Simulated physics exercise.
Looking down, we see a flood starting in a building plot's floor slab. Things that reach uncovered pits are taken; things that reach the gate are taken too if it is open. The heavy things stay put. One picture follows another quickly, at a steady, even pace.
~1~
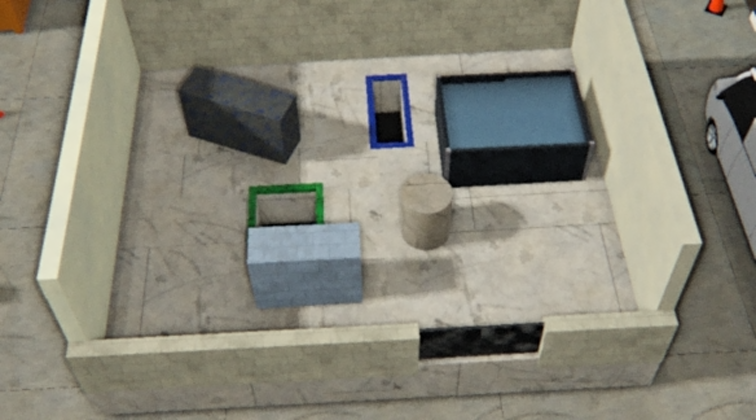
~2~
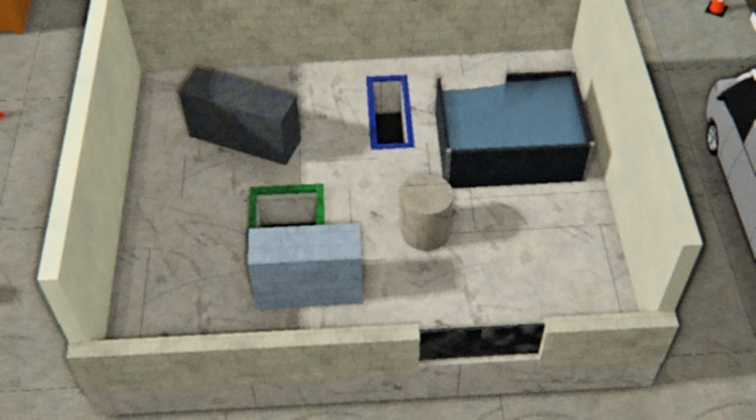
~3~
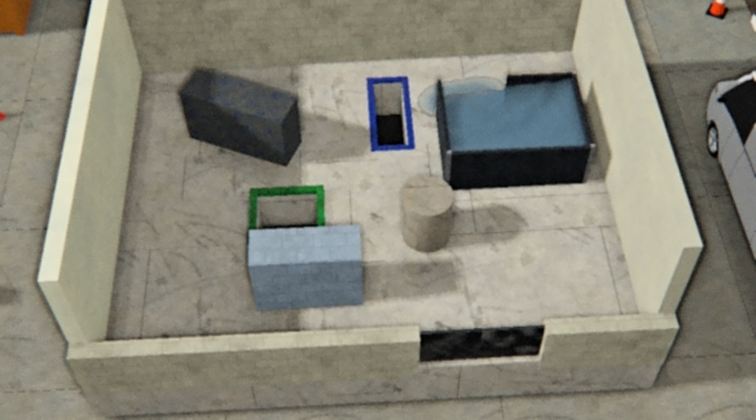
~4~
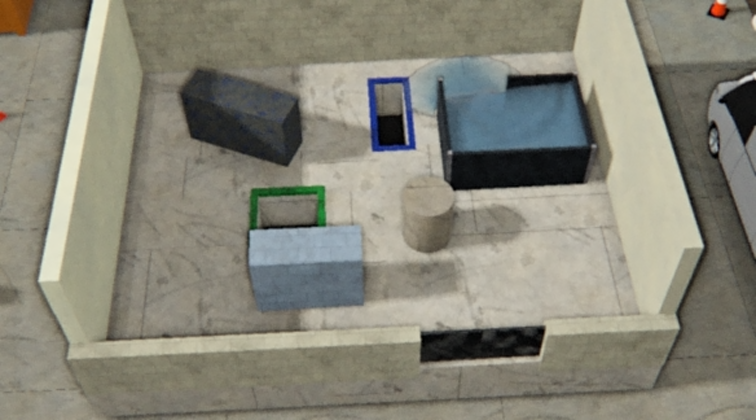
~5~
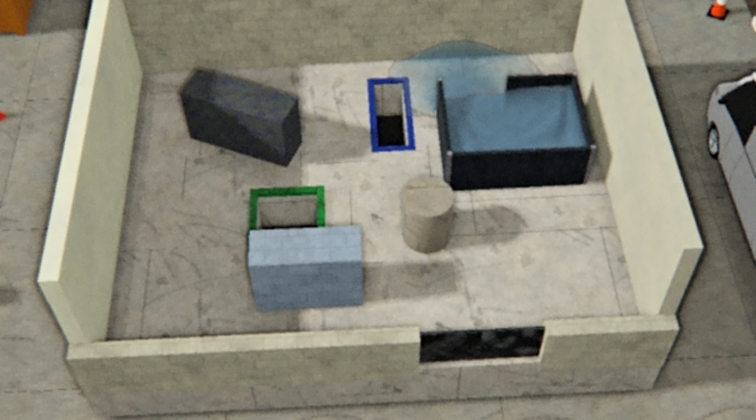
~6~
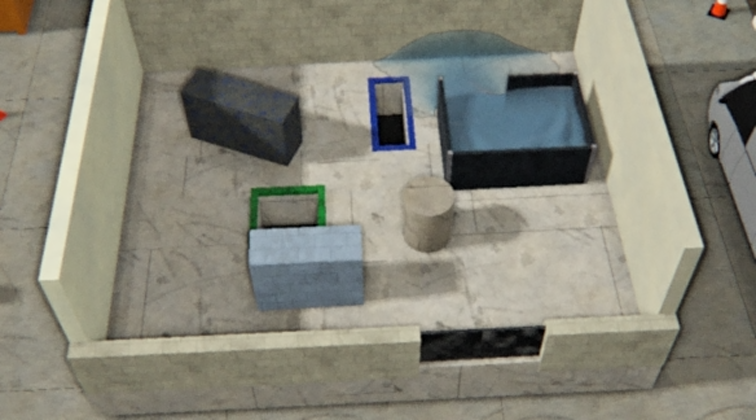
A blue water tank losing a piece of its back wall, with water spreading leftward across the walled concrete floor behind it.
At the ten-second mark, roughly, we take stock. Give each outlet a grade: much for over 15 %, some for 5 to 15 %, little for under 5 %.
Grades: Gate - little, blue pit - much, green pit - little.
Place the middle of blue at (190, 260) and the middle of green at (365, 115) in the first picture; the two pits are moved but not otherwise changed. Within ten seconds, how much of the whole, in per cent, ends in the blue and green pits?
For blue, 12 in a hundred; for green, 8 in a hundred.
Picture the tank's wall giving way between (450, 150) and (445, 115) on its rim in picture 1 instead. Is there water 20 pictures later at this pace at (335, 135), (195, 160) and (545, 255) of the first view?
In that order: Wet, flooded, not flooded.
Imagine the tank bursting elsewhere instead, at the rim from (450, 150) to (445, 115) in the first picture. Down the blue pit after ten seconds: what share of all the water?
Parts in a hundred: Blue 8.
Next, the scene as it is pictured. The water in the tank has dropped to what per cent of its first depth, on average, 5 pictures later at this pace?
Estimate: Around 62 per cent.
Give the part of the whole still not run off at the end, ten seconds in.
Estimate: 74 %.
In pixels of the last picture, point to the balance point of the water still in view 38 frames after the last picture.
The spot I would choose is (403, 147).
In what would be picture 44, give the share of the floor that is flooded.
About 70 per cent.
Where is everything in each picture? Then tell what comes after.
In the first frame, the water tank at (512, 113) is whole and still.
In the second frame, the front is at (431, 111), out from the gap on the water tank's far side.
In the third frame, the front is at a hidden place, out from the gap on the water tank's far side.
In the fourth frame, water pours out on the water tank's far side and has run to (480, 57).
In the fifth frame, the front is at (403, 62), out from the gap on the water tank's far side.
In the sixth frame, the front is at (376, 62), out from the gap on the water tank's far side.
A moment on, water covers 15 % of the floor; the gate 0 %, the blue pit 2 %, the green pit 0 %.
Next, water covers 25 % of the floor; the gate 0 %, the blue pit 6 %, the green pit 0 %.
Then, water covers 40 % of the floor; the gate 0 %, the blue pit 11 %, the green pit 0 %.
Later, water covers 70 % of the floor; the gate 0 %, the blue pit 19 %, the green pit 0 %.
In the end, water covers 85 % of the floor; the gate 0 %, the blue pit 26 %, the green pit 0 %.
